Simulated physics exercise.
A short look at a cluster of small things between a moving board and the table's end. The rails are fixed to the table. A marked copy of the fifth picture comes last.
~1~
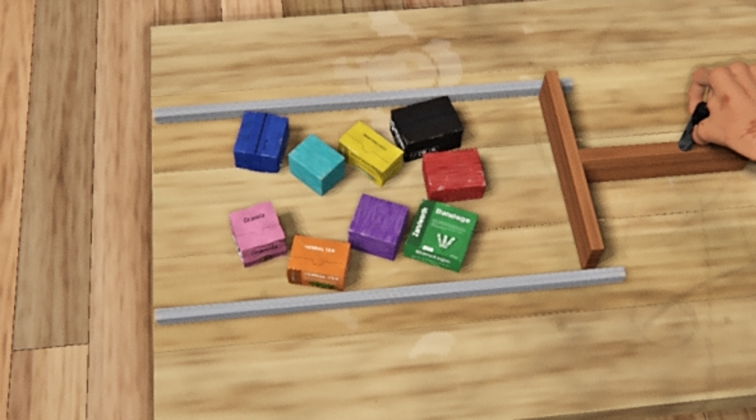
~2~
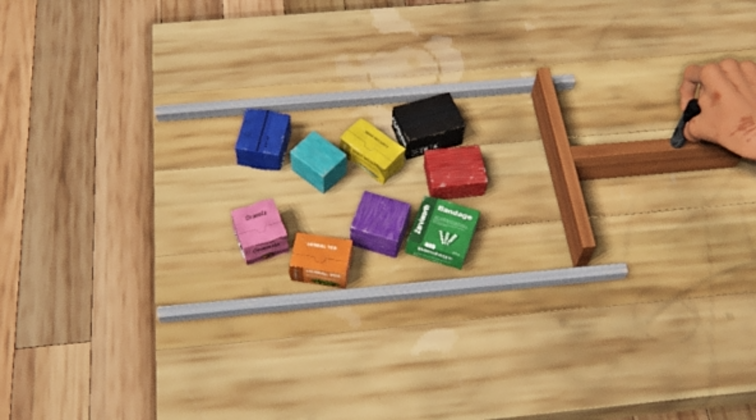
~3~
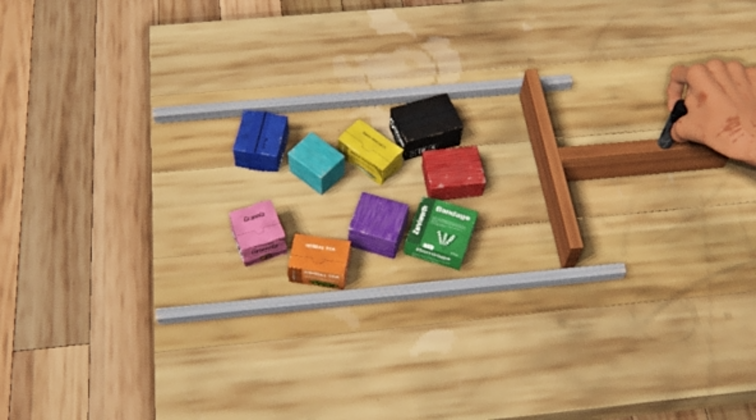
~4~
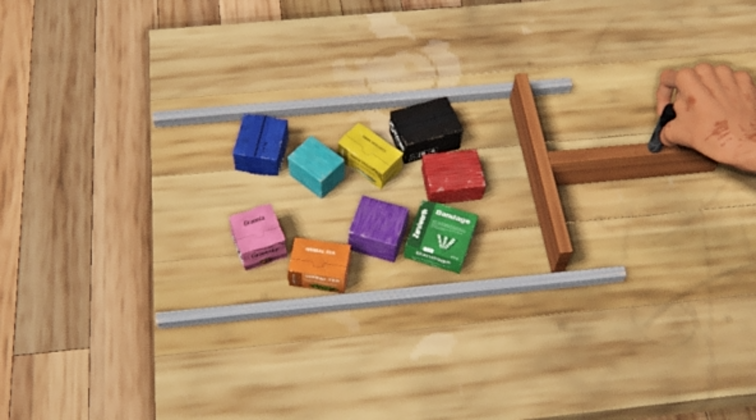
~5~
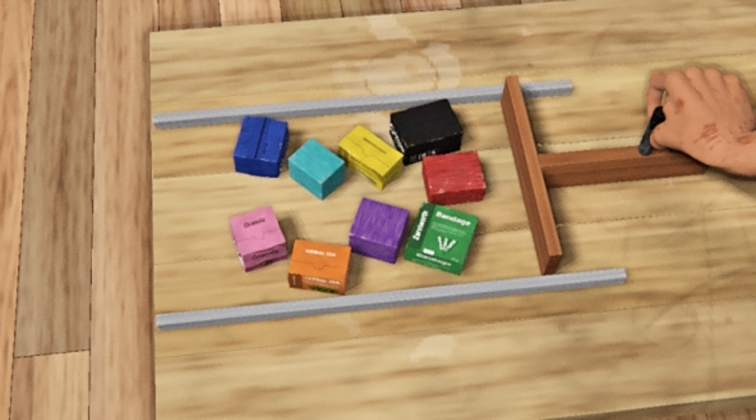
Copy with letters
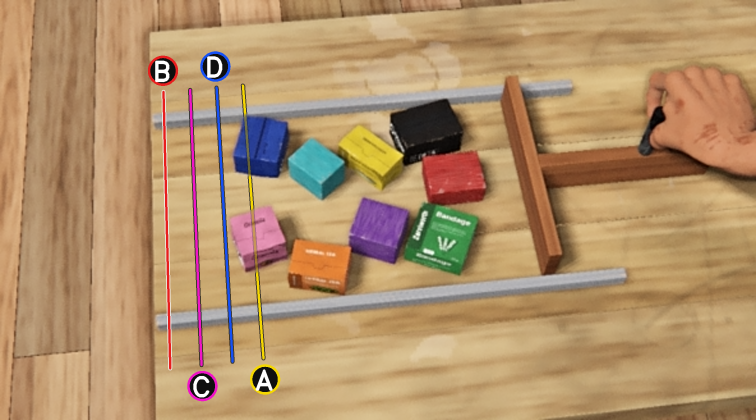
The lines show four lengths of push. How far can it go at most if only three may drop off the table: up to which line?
As far as mark A.
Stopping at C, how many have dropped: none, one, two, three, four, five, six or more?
In all, six or more.
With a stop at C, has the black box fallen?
No.
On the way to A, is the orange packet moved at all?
By then, yes.
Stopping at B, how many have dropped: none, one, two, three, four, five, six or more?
Six or more.
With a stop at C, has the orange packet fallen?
Yes.
On the marked copy, A at (252, 211); B at (167, 219); C at (195, 216); D at (224, 214).
Following A. Soon after the start, board (434, 169); turquoise block (309, 173); black box (385, 131).
Later, board (335, 178); pink packet (197, 241); blue box (204, 144).
In the end, board (256, 185); pink packet over the edge; turquoise block over the edge; three fallen.
As for the rest, B drops nine; C drops six; D drops six.
